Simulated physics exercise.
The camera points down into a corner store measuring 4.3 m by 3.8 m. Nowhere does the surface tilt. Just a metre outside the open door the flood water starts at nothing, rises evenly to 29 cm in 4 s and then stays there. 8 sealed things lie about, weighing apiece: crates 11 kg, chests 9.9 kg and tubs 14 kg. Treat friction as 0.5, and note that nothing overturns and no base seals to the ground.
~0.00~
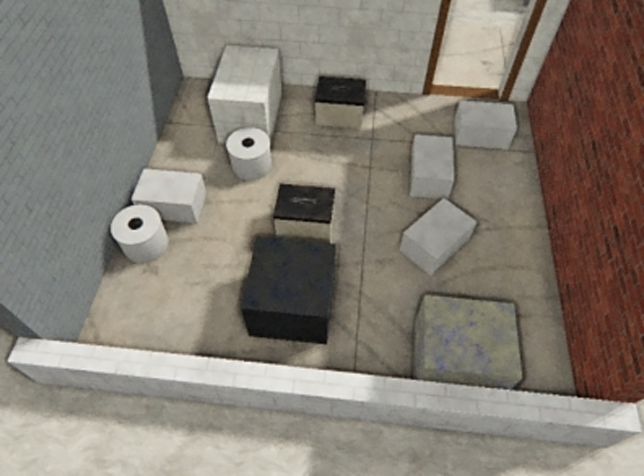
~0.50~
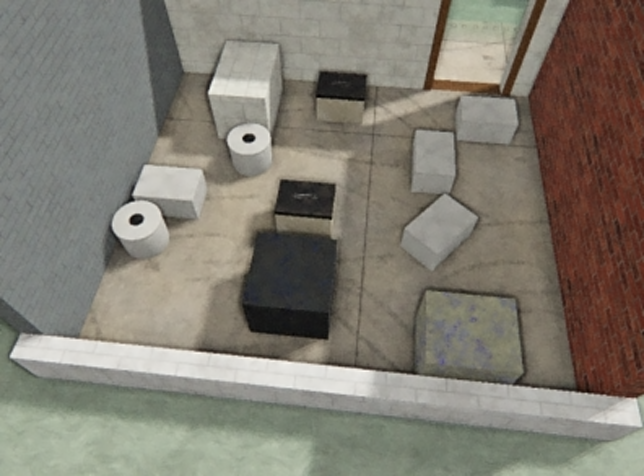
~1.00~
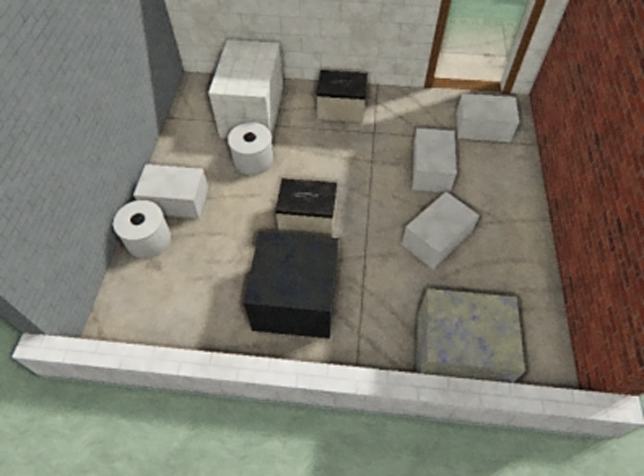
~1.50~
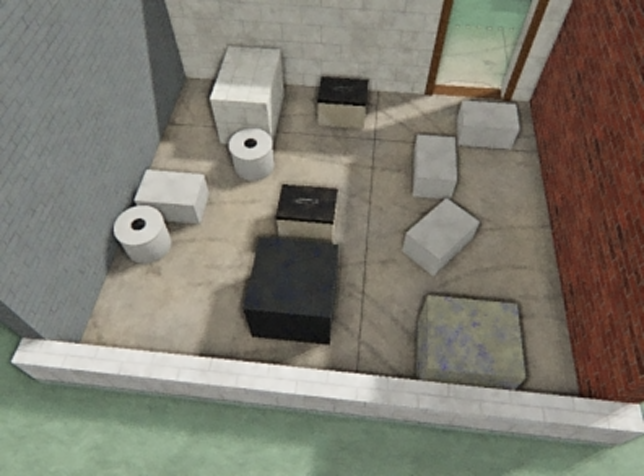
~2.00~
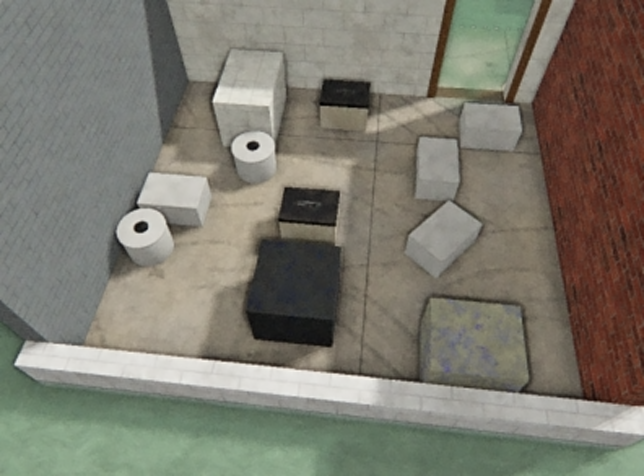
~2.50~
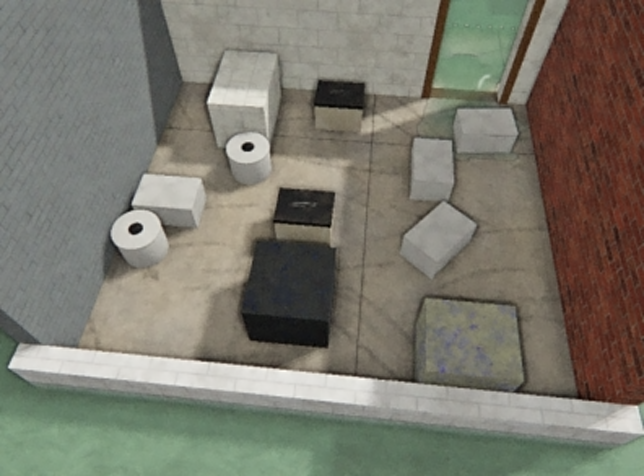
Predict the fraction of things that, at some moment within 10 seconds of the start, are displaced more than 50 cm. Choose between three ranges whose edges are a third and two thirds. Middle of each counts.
The range is the middle one, a third to two thirds.
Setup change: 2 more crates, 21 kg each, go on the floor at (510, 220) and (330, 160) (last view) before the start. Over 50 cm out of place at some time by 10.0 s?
Well, the first one tops the mark, and the second stays under the mark.
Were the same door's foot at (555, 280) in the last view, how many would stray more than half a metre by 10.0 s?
Result: 6 of them.
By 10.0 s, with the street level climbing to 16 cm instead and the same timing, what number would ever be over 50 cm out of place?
Count under that change: 3.
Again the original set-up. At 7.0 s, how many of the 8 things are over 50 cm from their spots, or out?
I get 4.
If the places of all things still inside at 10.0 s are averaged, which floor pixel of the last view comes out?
At about (267, 231).
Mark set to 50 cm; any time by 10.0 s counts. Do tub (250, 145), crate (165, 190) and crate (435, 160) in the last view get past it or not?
First not as far, then farther, then farther.
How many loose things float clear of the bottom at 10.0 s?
It comes to 5 of them.
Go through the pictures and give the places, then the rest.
The first frame shows a crate at (488, 115) rests on the ground; a crate at (434, 157), on the bottom; water covers 0.0 m2; 0 of 8 have shifted.
The second frame shows a crate at (489, 110), on the bottom; a crate at (435, 152), on the bottom; 0.0 m2 under water; 0 of 8 have shifted.
The third frame shows a crate at (490, 108), on the bottom; a crate at (436, 150), on the bottom; water covers 0.0 m2; 0 of 8 have shifted.
The fourth frame shows a crate at (490, 115), on the bottom; a crate at (436, 157) rests on the ground; water covers 0.0 m2; 0 of 8 have shifted.
The fifth frame shows a crate at (493, 117) rests on the ground; a crate at (439, 159) rests on the ground; water covers 0.2 m2; 0 of 8 have shifted.
The sixth frame shows a crate at (487, 121), on the bottom, 5 cm from its start; a crate at (434, 160) rests on the ground; water covers 0.6 m2; 1 of 8 have shifted.
After 3.5 s 1 of 8 are over 50 cm from their spots; 0 afloat.
After 4.5 s 2 of 8 are over 50 cm from their spots; 0 afloat.
After 7.0 s 4 of 8 are over 50 cm from their spots; 3 afloat.
After 10.0 s 5 of 8 are over 50 cm from their spots, and 5 have been at some point; 5 afloat.
